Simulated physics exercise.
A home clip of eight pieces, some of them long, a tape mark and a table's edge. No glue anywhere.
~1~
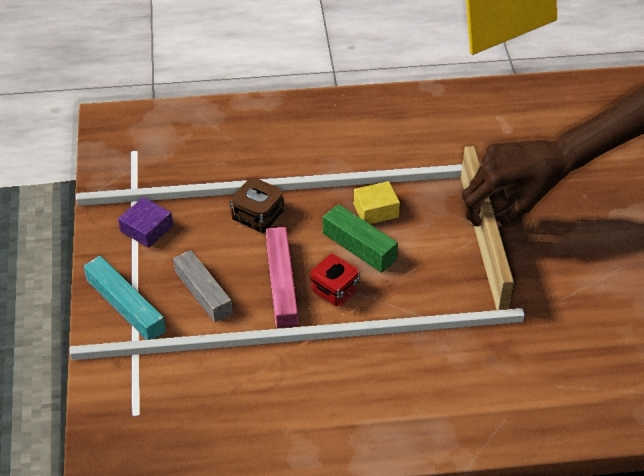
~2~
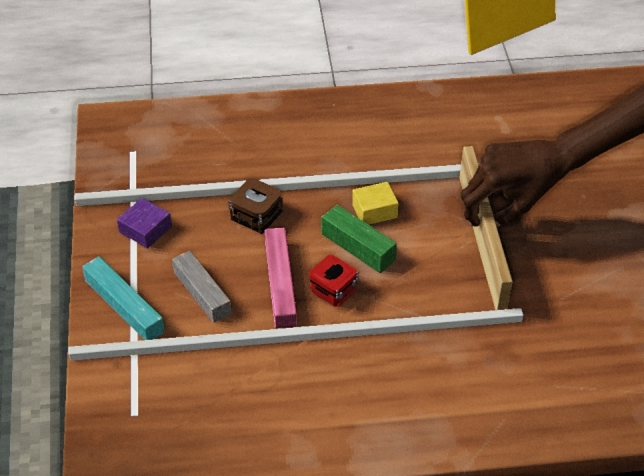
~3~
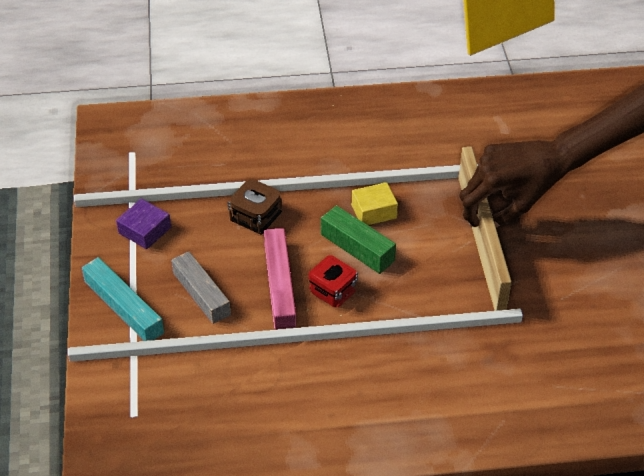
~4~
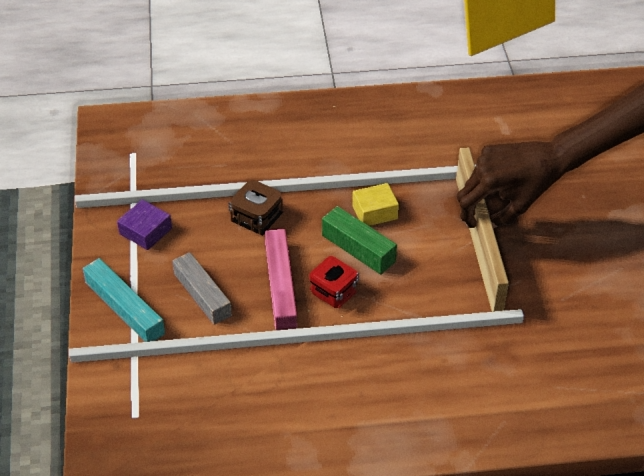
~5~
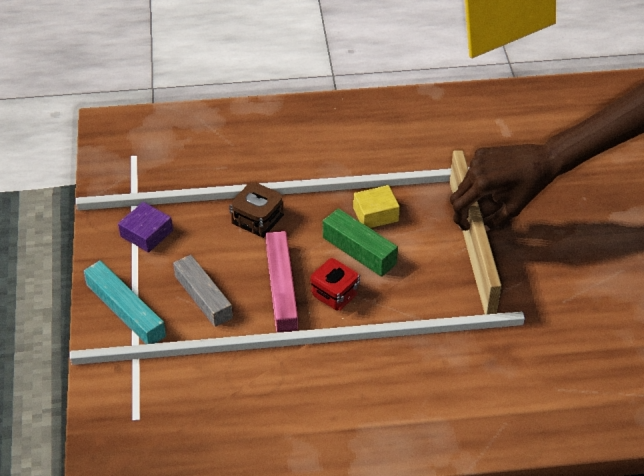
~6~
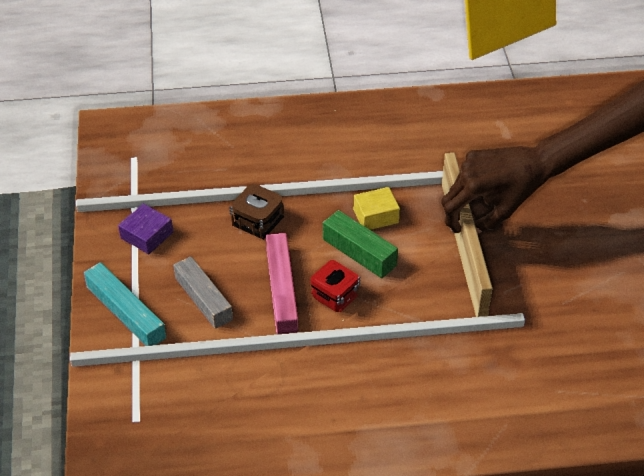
On a wooden table, a hand slides a board slightly left toward eight still pieces.
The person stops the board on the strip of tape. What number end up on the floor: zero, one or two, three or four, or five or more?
The number that fall off is three or four.
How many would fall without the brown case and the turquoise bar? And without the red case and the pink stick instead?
1 in the first case, 2 in the second.
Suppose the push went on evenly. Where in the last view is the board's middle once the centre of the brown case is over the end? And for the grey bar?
At (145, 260) for the brown case; at (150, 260) for the grey bar.
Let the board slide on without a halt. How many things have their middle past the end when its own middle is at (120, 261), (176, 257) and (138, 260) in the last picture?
Place by place, 5, 0 and 4.
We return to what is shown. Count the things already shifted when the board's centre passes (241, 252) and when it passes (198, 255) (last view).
First 7, then 8.
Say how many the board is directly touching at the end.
It touches 3.
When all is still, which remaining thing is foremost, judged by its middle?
The pink stick.
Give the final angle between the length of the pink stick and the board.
Roughly 10° out of line.
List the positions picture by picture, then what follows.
In the first frame, turquoise bar (124, 299); purple block (146, 222); grey bar (203, 286); board (486, 226); tape (135, 270).
In the second frame, purple block (145, 223); red case (333, 282).
In the third frame, grey bar (201, 287); pink stick (280, 277).
In the fourth frame, turquoise bar (123, 301); yellow block (375, 205).
In the fifth frame, purple block (146, 227); green bar (360, 242).
In the sixth frame, turquoise bar (125, 305); purple block (146, 229); grey bar (203, 292); board (465, 233); tape (135, 277).
Soon after, none off yet; turquoise bar at rest near (125, 305); purple block at rest near (146, 229); grey bar at rest near (203, 292).
After that, none off yet; turquoise bar at rest near (125, 305); purple block at rest near (146, 229); grey bar moving near (197, 294).
And then, none off yet; turquoise bar displaced a little near (88, 307); purple block displaced about its own width near (96, 251); grey bar displaced about its own width near (111, 302).
In the end, the number that fall off is three or four; gone, brown case, grey bar, purple block and turquoise bar.
